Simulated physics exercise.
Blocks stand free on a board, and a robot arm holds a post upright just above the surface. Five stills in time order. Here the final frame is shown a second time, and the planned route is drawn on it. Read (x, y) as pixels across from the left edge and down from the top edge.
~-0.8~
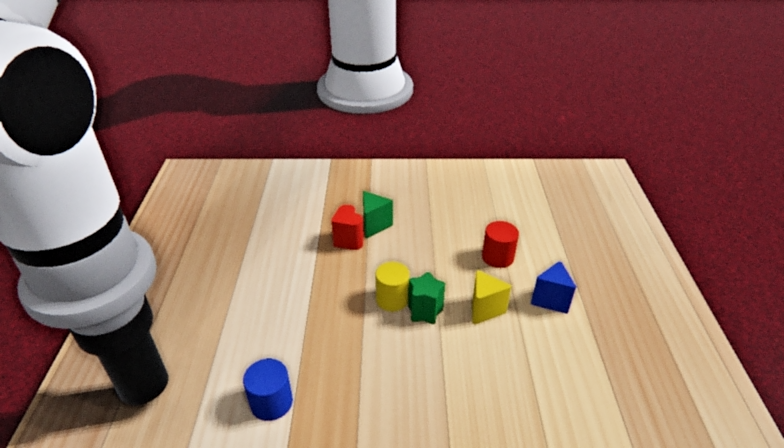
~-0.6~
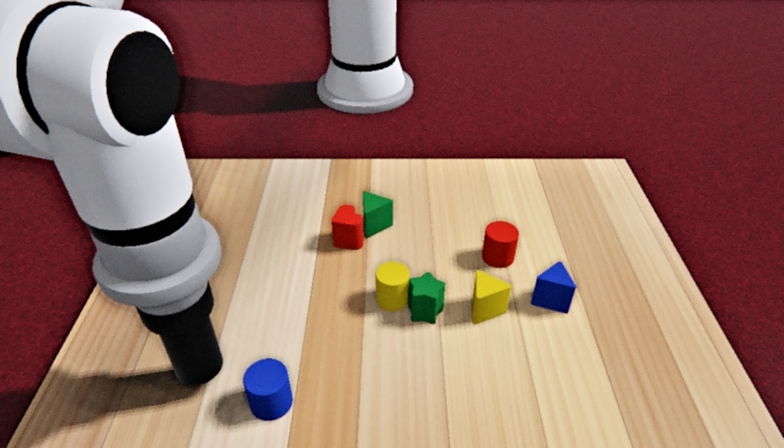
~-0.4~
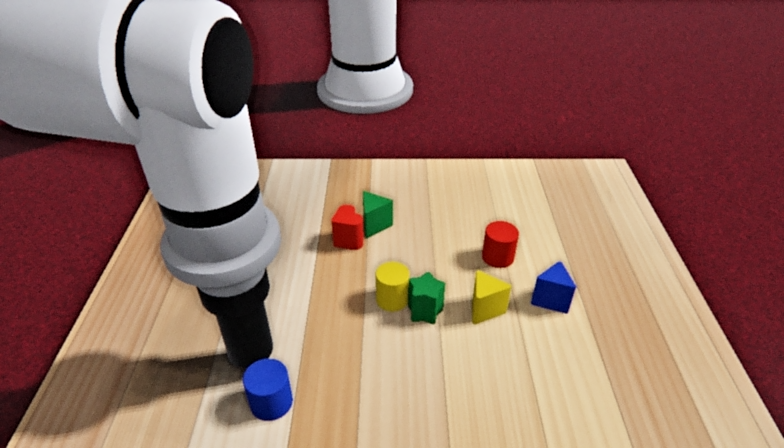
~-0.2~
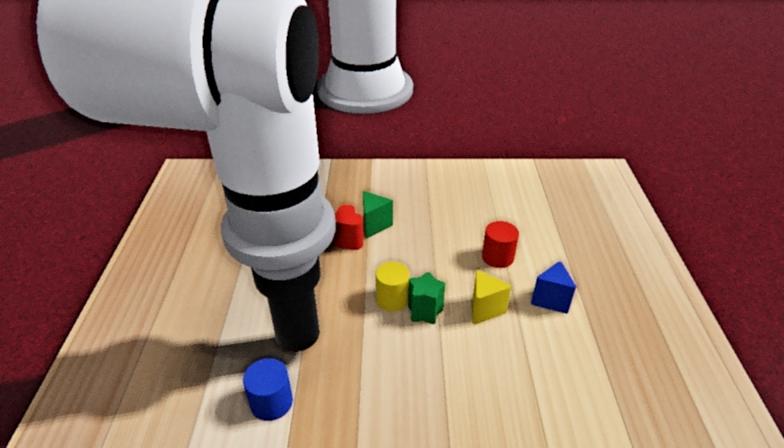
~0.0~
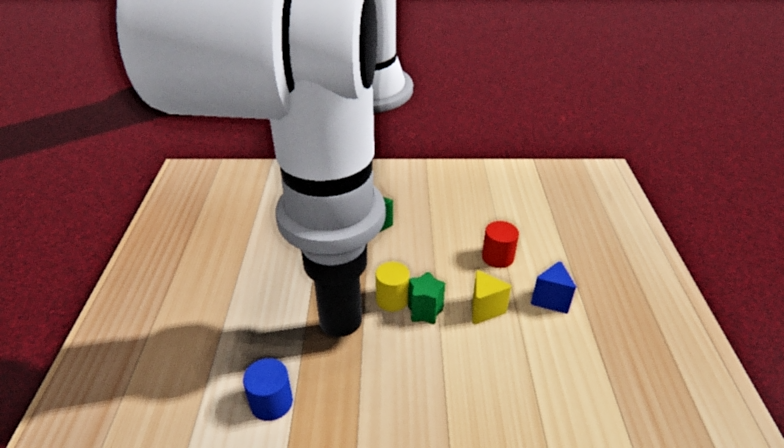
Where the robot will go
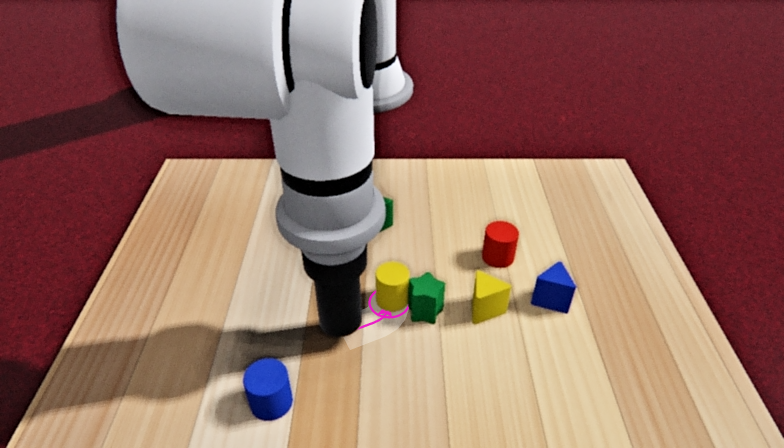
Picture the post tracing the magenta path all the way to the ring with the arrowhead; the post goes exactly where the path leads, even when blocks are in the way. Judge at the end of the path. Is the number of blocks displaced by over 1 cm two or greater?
I'd say no.
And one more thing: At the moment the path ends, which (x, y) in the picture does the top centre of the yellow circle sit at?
The spot you're after is about (408, 253) in the image.
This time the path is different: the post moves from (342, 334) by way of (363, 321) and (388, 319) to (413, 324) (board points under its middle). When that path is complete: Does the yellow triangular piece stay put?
It seems so.
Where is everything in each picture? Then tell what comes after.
Post tip (144, 385); block tops, yellow circle (392, 273); green star block (426, 285), in the first frame.
Post (200, 367); blocks unchanged, in the second frame.
Post (251, 350); blocks unchanged, in the third frame.
Post (298, 335); blocks unchanged, in the fourth frame.
Post (341, 321); yellow circle (392, 273); green star block (426, 285), in the fifth frame.
Path on the board, from (342, 334) by way of (363, 327) and (383, 318) to (389, 302).
What follows on the original path. Halfway along, post (373, 309); nothing pushed yet.
At the end, post (389, 288); yellow circle (408, 253); green star block in place.
